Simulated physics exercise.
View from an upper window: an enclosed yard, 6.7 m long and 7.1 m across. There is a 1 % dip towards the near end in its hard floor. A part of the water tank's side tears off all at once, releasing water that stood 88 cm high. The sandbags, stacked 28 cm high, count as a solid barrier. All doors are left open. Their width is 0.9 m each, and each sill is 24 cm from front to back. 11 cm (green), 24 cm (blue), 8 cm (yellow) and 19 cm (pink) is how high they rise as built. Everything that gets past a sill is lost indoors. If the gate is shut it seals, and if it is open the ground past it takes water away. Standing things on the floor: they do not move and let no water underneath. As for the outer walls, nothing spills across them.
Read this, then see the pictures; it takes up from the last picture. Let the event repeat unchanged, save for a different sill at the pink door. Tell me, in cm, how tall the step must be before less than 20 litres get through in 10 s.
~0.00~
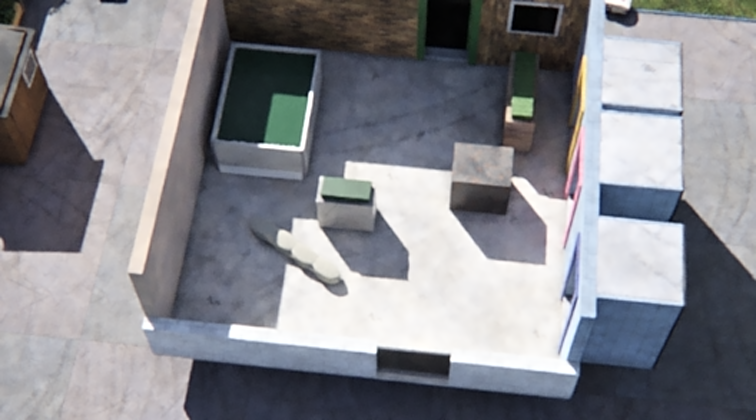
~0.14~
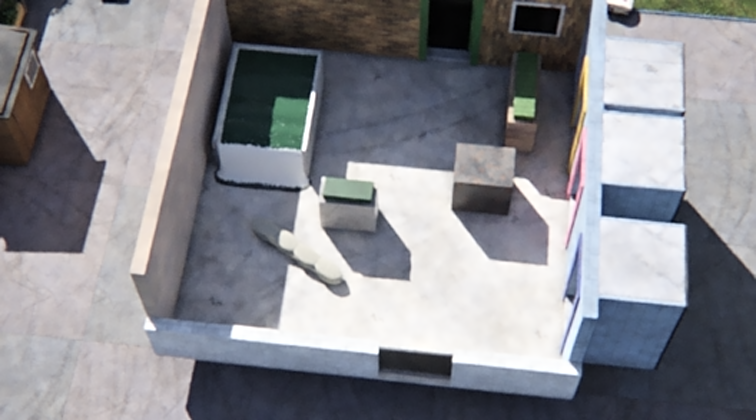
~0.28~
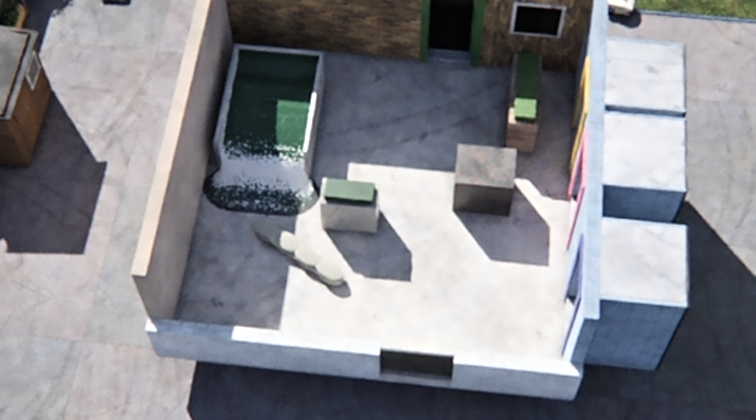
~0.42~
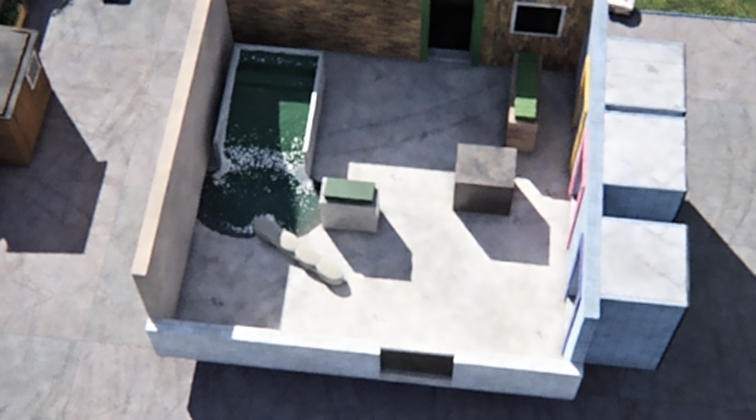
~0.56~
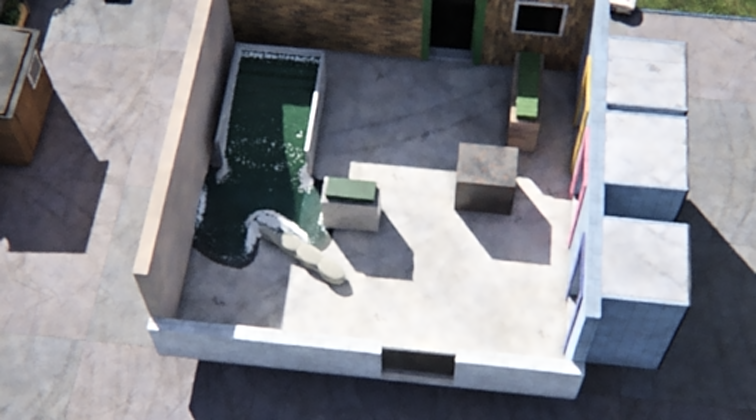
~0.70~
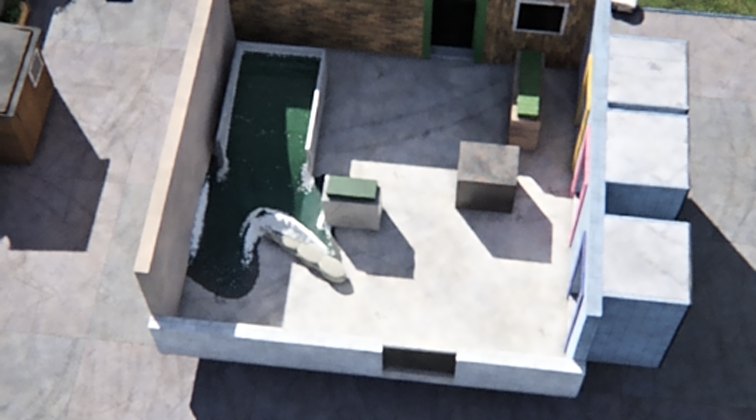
It would have to be roughly 10 cm high.
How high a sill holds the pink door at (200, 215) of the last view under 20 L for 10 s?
It needs about 22 cm.
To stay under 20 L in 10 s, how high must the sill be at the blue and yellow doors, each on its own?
Close to 32 cm (blue) and close to 10.0 cm (yellow).
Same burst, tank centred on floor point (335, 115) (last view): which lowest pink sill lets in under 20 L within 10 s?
Then roughly 9.5 cm.
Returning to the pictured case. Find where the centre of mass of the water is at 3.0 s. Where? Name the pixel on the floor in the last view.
(307, 250).
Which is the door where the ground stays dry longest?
Last: Green.
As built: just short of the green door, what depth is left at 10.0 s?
The depth there is around 3.0 cm.
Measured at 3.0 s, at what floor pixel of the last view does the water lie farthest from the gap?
Around (562, 377).
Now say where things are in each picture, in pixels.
In the first frame, still water, 88 cm deep, in the water tank at (267, 98); the pink door at (574, 193) is dry.
In the second frame, the front is at (222, 181), 0.3 m from the gap at (262, 161); 0.4 m2 of floor is wet, 88 cm left at the back.
In the third frame, water pours out at (263, 165) and has run 0.8 m, to (230, 207); about 14 cm deep outside, 88 cm at the back.
In the fourth frame, water pours out at (264, 165) and has run 1.4 m, to (226, 231); about 14 cm deep outside, 85 cm at the back.
In the fifth frame, the gap is at (265, 165), the front 2.0 m out at (227, 262); the back of the water tank holds 76 cm.
In the sixth frame, the front is at (222, 292), 2.7 m from the gap at (266, 164); 5.2 m2 of floor is wet, 75 cm left at the back; the pink door at (579, 191), 6.0 m from the gap, is still 3.8 m from the nearest water.
After 1.4 s water covers 30 % of the floor, deepest (72 cm) near (175, 327); it has not reached the pink door.
After 3.0 s water covers 60 % of the floor, deepest (38 cm) near (173, 336); 3 cm at the pink door, 0 litres in over its 19 cm sill.
After 10.0 s water covers 95 % of the floor, deepest (18 cm) near (361, 356); 10 cm at the pink door, 0 litres in over its 19 cm sill.
At the pink door as built, the water arrived by 3.0 s and peaked near 17 cm at 4.6 s.
With a sill of 8 cm, 44 litres would have come in within the 10 s; with 11 cm, 13 litres. So under 20 litres takes about 10 cm.
